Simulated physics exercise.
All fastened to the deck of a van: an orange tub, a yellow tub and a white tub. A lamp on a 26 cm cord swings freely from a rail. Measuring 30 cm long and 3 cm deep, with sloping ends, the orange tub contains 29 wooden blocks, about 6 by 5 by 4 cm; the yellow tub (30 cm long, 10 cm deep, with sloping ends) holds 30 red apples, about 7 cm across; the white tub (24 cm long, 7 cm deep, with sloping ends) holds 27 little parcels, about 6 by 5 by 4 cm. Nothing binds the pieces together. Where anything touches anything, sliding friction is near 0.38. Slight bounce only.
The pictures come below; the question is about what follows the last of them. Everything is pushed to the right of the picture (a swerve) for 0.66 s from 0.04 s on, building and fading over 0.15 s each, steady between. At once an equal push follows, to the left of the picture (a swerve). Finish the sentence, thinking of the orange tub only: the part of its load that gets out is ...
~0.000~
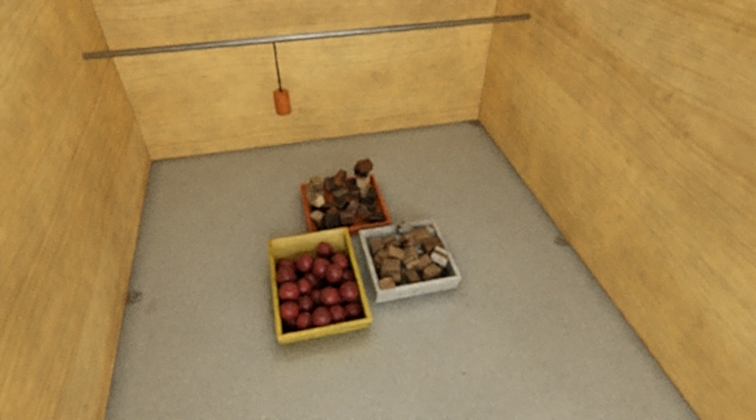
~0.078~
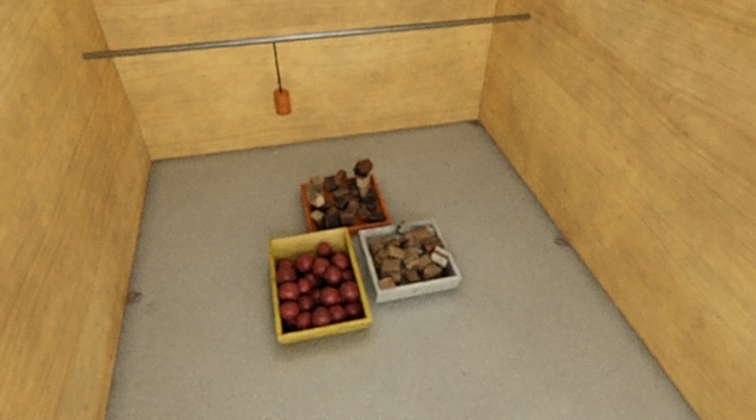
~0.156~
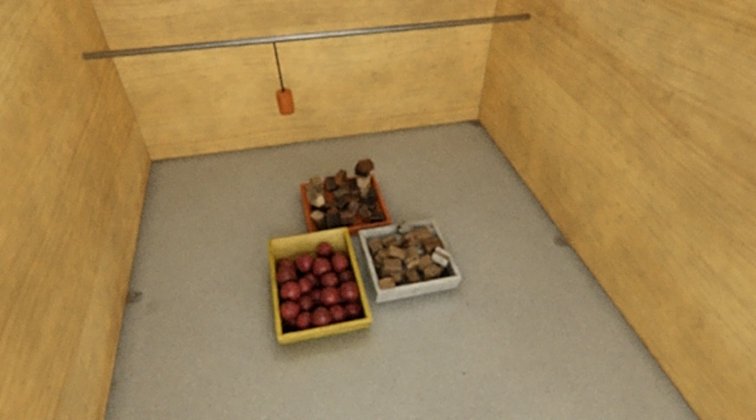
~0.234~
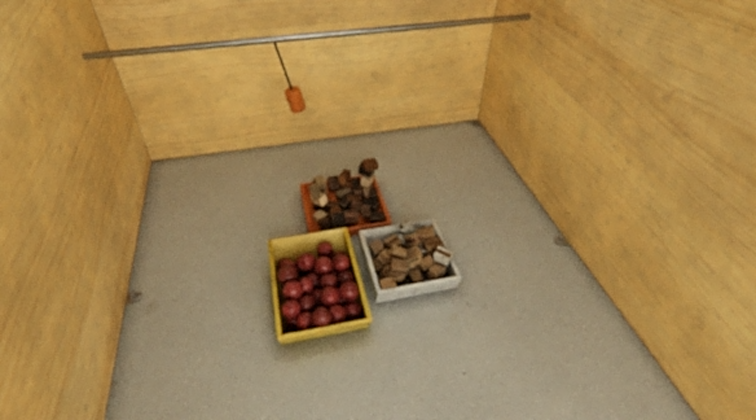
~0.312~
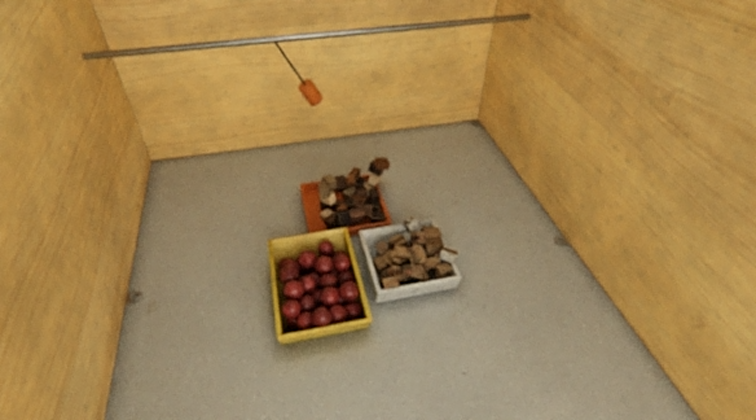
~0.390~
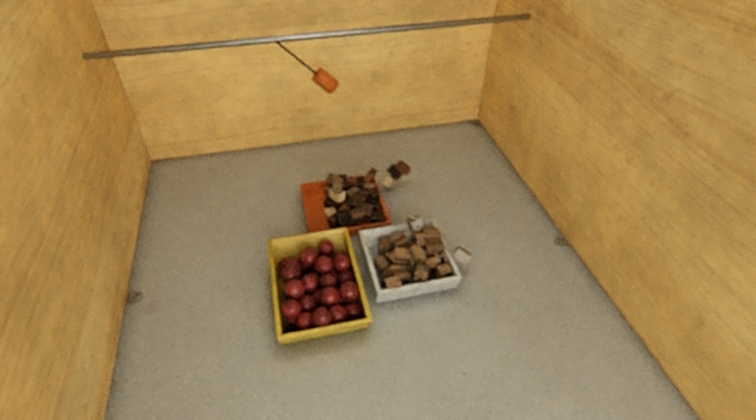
... more than one in six.
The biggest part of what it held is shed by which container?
It is the orange tub.
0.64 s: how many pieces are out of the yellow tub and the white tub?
Estimate at that time - yellow tub 0, white tub 2, give or take.
After 0.64 s, orange tub 24 in, 5 out, yellow tub 30 in, 0 out and white tub 25 in, 2 out.
After 0.96 s, orange tub 24 in, 5 out, yellow tub 30 in, 0 out and white tub 25 in, 2 out.
After 1.39 s, orange tub 21 in, 8 out, yellow tub 30 in, 0 out and white tub 25 in, 2 out.
Final count (at 1.96 s), orange tub 21 in, 8 out, yellow tub 30 in, 0 out and white tub 25 in, 2 out. Asked share, 8 of 29, 28 per cent.
